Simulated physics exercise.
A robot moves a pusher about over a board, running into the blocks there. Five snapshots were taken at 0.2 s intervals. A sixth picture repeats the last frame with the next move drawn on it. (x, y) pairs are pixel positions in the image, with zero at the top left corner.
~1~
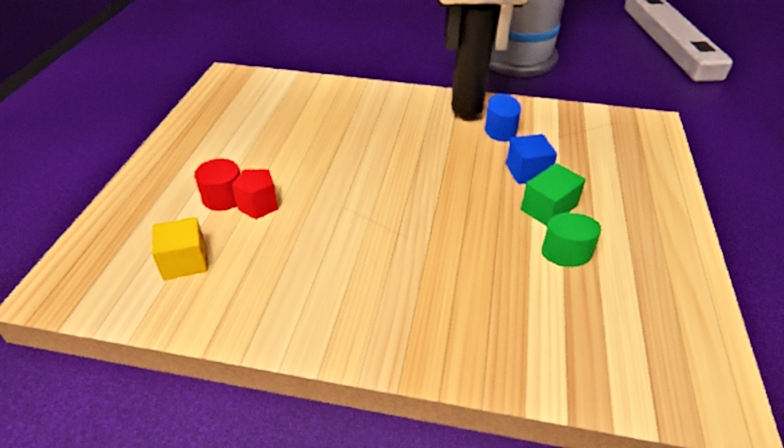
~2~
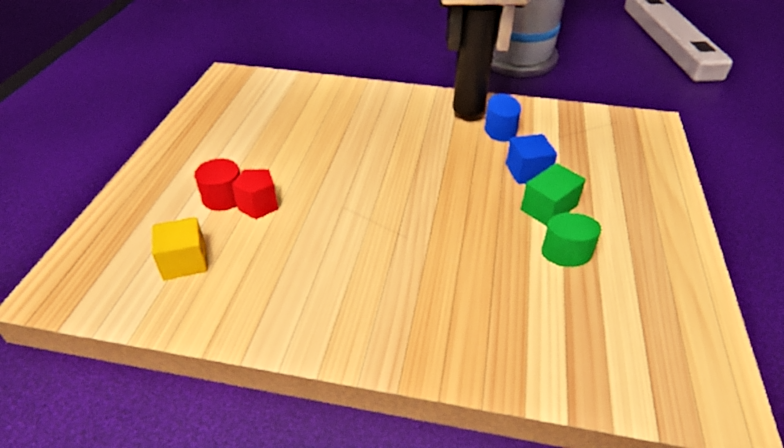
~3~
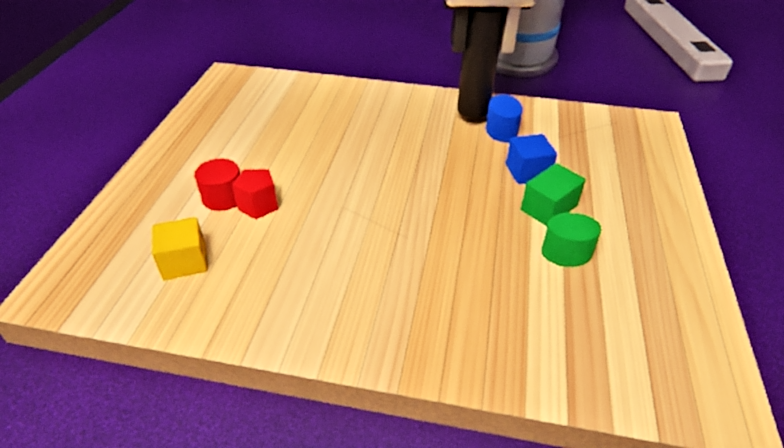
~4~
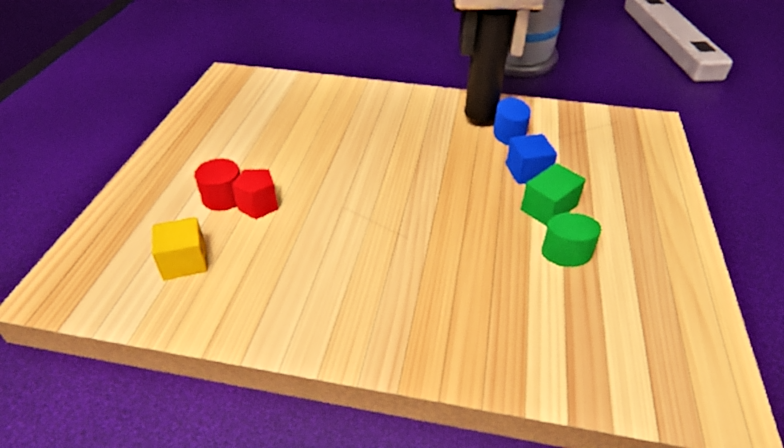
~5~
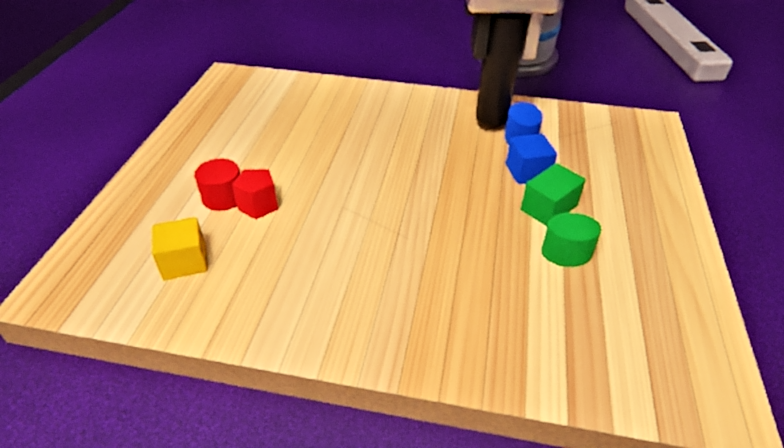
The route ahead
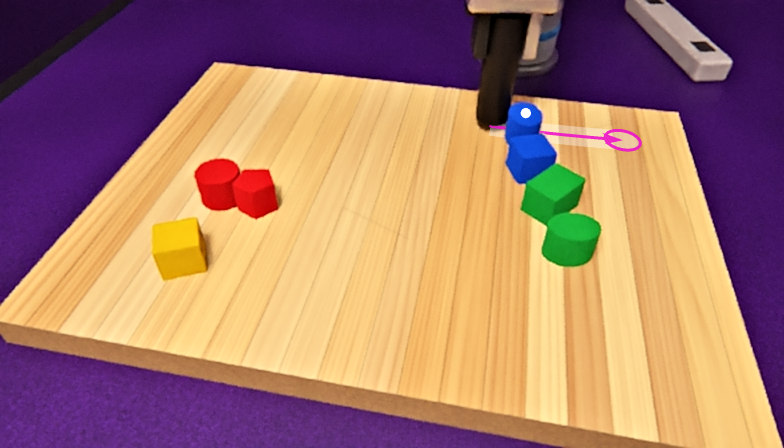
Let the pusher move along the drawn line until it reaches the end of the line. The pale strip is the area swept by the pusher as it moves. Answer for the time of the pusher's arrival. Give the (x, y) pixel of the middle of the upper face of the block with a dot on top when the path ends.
Its top centre is at about (566, 128).
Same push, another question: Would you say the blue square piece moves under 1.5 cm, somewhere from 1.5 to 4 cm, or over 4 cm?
Shift: Under 1.5 cm.
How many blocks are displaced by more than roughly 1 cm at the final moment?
Put simply, one block is moved more than 1 cm.
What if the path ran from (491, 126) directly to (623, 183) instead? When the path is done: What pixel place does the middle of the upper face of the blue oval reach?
At (671, 172).
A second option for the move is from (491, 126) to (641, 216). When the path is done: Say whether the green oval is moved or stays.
At the end of the path, the green oval remains in its old spot.
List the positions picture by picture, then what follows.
In the first frame, pusher tip (467, 107); block tops, blue oval (505, 105); blue square piece (534, 145).
In the second frame, pusher (469, 108); blocks unchanged.
In the third frame, pusher (473, 110); blocks unchanged.
In the fourth frame, pusher (481, 113); blue oval (514, 109).
In the fifth frame, pusher (492, 117); blue oval (526, 113); blue square piece (534, 145).
Path on the board, from (491, 126) directly to (623, 140); the dot is on the blue oval.
What follows on the original path. One third of the way, pusher (536, 122); blue oval (558, 125), turned 65° clockwise.
Two thirds of the way, pusher (582, 127); blue oval (566, 128), turned 95° clockwise.
At the end, pusher (626, 130); blue oval (566, 128), turned 95° clockwise; blue square piece in place.
